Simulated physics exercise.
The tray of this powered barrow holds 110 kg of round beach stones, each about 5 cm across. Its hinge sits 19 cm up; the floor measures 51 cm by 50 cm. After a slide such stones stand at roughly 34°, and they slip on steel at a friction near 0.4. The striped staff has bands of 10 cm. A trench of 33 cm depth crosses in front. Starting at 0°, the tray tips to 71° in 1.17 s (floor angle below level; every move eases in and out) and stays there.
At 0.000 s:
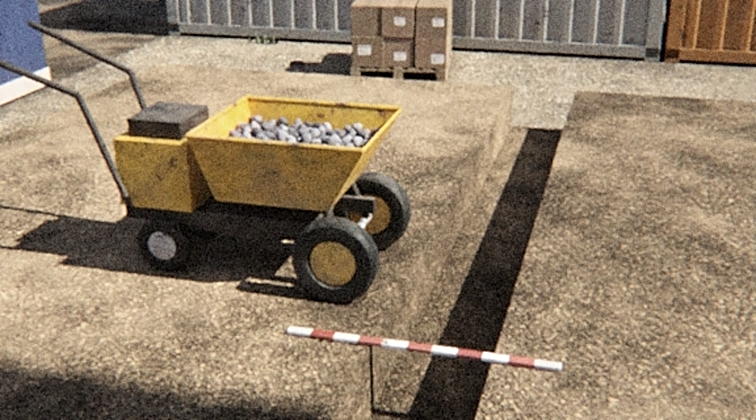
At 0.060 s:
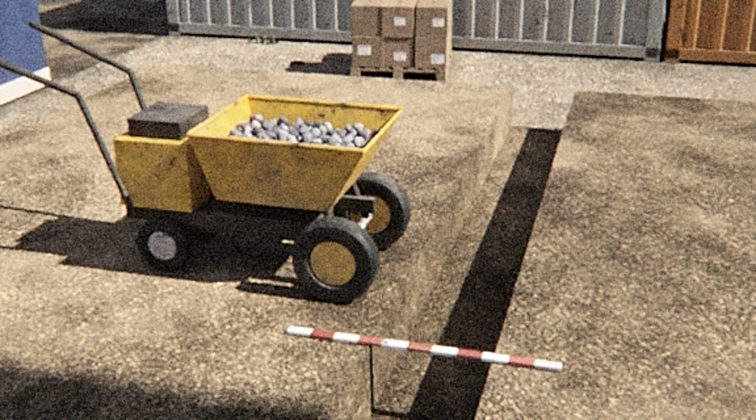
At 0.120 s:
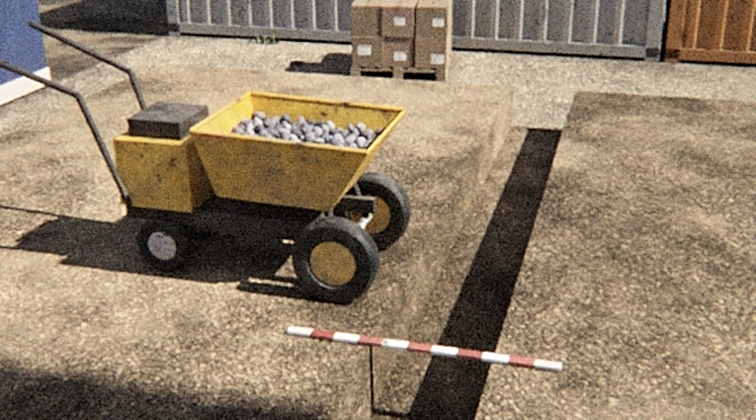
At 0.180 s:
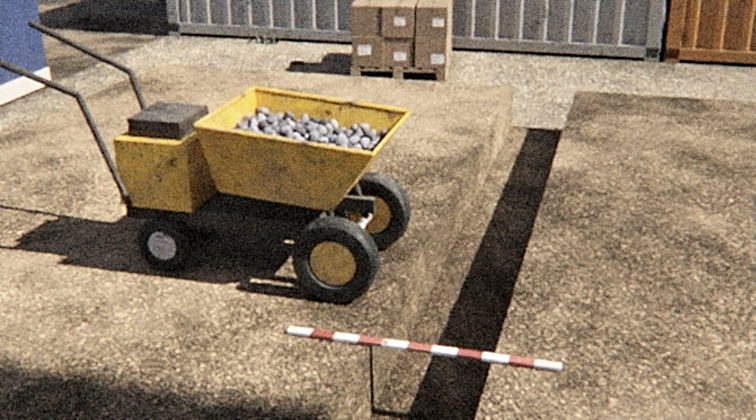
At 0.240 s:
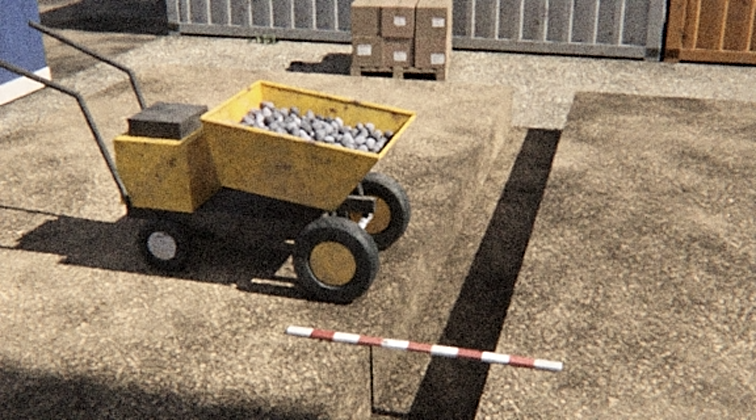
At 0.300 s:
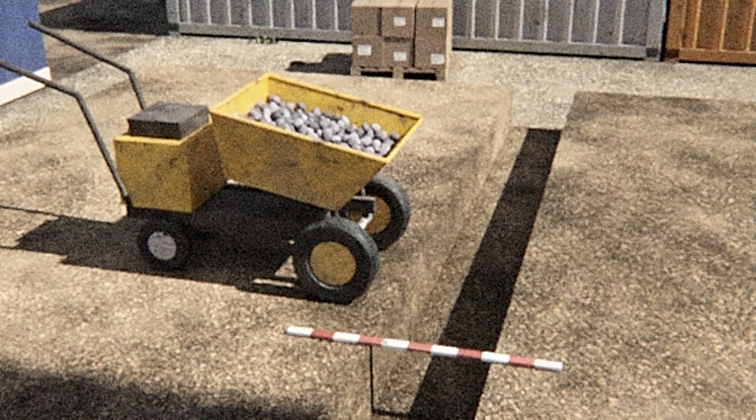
The yellow tray of grey stones on the barrow tilts slightly towards the trench.
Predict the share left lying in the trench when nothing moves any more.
About 65 per cent.
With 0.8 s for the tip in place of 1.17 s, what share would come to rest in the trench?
It would be near 55 per cent.
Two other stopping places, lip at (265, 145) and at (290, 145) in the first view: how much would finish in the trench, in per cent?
First some 90, then 100 per cent.
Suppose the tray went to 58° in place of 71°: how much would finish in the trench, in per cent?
Then about 35 per cent.
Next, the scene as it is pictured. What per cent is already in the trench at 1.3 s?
About 20 per cent by then.
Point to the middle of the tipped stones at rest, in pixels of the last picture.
Around (497, 334).
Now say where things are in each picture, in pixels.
In the first picture, the tray is at 0°, its lip at (363, 151); the top of the load is at (293, 132).
In the second picture, the tray is at 1°, its lip at (364, 151); the top of the load is at (285, 131); the stones move at 0.1 m/s on average.
In the third picture, the tray is at 2°, its lip at (367, 153); the top of the load is at (281, 129); the stones move at 0.3 m/s on average.
In the fourth picture, the tray is at 5°, its lip at (372, 155); the top of the load is at (269, 122); the stones move at 0.4 m/s on average.
In the fifth picture, the tray is at 8°, its lip at (379, 158); the top of the load is at (262, 115); the stones move at 0.5 m/s on average.
In the sixth picture, the tray is at 12°, its lip at (387, 162); the top of the load is at (269, 109); the stones move at 0.6 m/s on average.
After 0.9 s the floor is at 60°; 100 % in the tray; the foremost stones are at (457, 220).
After 1.3 s the floor is at 71°; 65 % in the tray, 19 % in the trench, 16 % past the trench; the foremost stones are at (573, 293).
After 1.6 s the floor is at 71°; 32 % in the tray, 34 % in the trench, 34 % past the trench; the foremost stones are at (680, 312).
After 3.6 s the floor is at 71°; 0 % in the tray, 65 % in the trench, 35 % past the trench; the foremost stones are past the picture's edge.
